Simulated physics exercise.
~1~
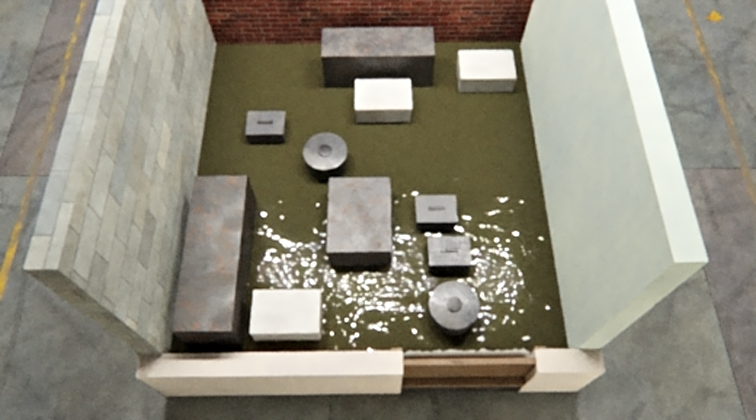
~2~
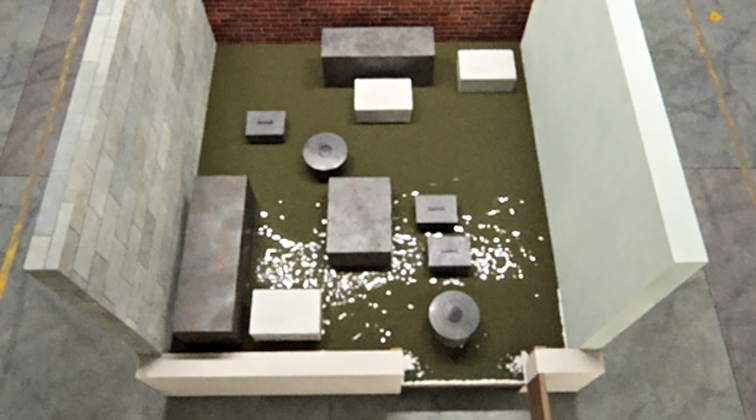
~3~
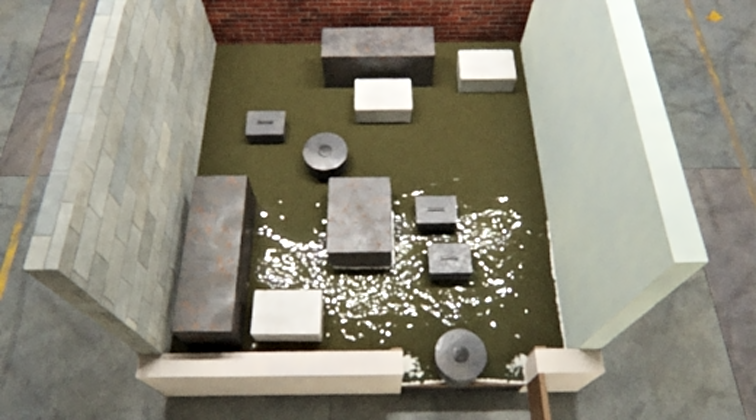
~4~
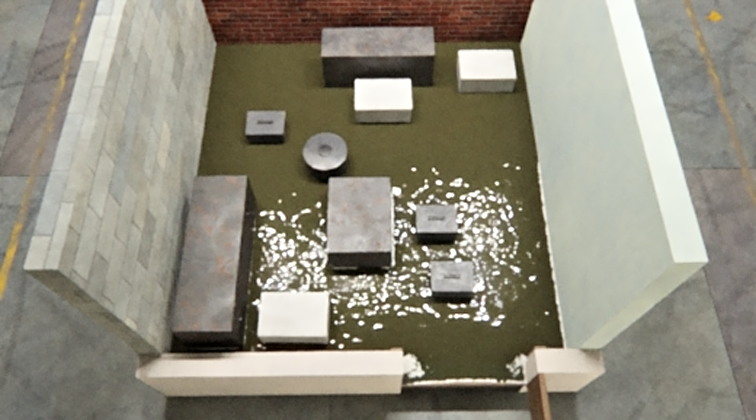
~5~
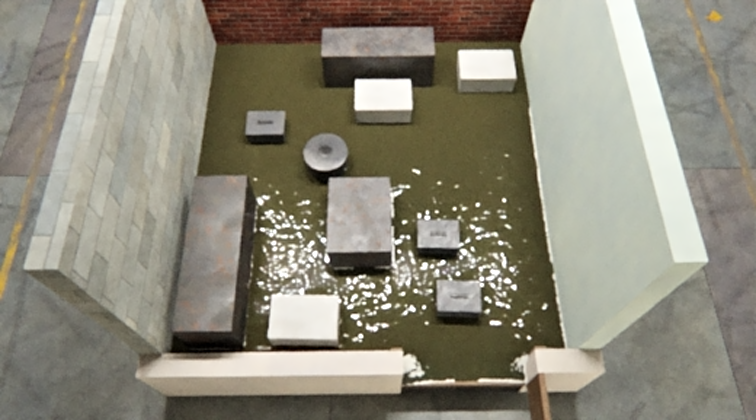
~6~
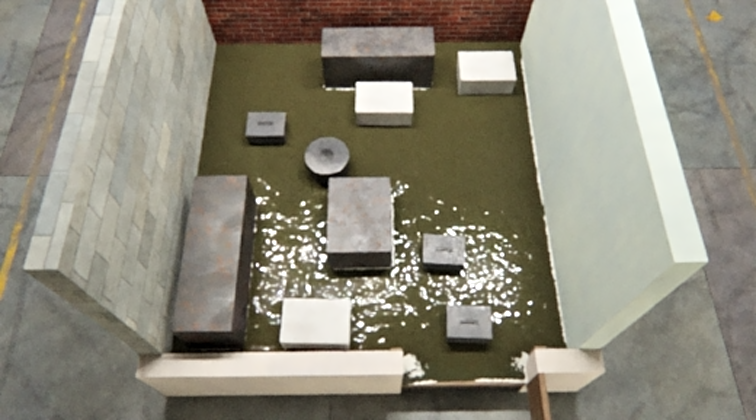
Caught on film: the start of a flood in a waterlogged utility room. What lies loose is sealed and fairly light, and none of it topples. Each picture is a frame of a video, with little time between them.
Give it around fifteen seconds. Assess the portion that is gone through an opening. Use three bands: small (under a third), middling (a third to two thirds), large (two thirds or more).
Middling.
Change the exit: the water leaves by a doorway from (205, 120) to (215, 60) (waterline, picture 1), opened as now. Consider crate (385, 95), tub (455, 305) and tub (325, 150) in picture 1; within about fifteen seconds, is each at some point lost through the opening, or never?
First escapes, second never leaves, third escapes.
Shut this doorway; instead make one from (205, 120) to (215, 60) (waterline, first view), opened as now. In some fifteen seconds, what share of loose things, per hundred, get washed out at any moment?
About 50 percent, I'd say.
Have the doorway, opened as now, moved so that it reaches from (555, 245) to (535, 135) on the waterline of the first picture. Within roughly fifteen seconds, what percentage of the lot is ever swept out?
Roughly 90 %.
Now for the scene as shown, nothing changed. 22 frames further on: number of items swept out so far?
4.
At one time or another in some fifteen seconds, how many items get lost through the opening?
The count is 4.
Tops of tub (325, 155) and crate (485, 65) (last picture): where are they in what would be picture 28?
Near (407, 176) and (514, 152).
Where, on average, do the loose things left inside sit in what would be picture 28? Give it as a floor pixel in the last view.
Around pixel (430, 182).
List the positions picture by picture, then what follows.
A tote at (450, 251), afloat; a tote at (436, 209) floats; 0 of 8 have shifted, in the first picture.
A tote at (450, 251), afloat; a tote at (436, 209), afloat; 1 of 8 have shifted, in the second picture.
A tote at (450, 258), afloat, close to its start; a tote at (436, 209), afloat; 2 of 8 have shifted, in the third picture.
A tote at (452, 276), afloat, close to its start; a tote at (437, 218) floats, close to its start; 4 of 8 have shifted, in the fourth picture.
A tote at (459, 296), afloat, a stride from its start; a tote at (438, 234), afloat, close to its start; 4 of 8 have shifted, in the fifth picture.
A tote at (469, 322) floats, a stride from its start; a tote at (444, 249), afloat, a stride from its start; 4 of 8 have shifted, in the sixth picture.
A moment on, 2 of 8 are out; 6 afloat.
Next, 4 of 8 are out; 4 afloat.
Later, 4 of 8 are out; 4 afloat.
In the end, 4 of 8 are out; 3 afloat.
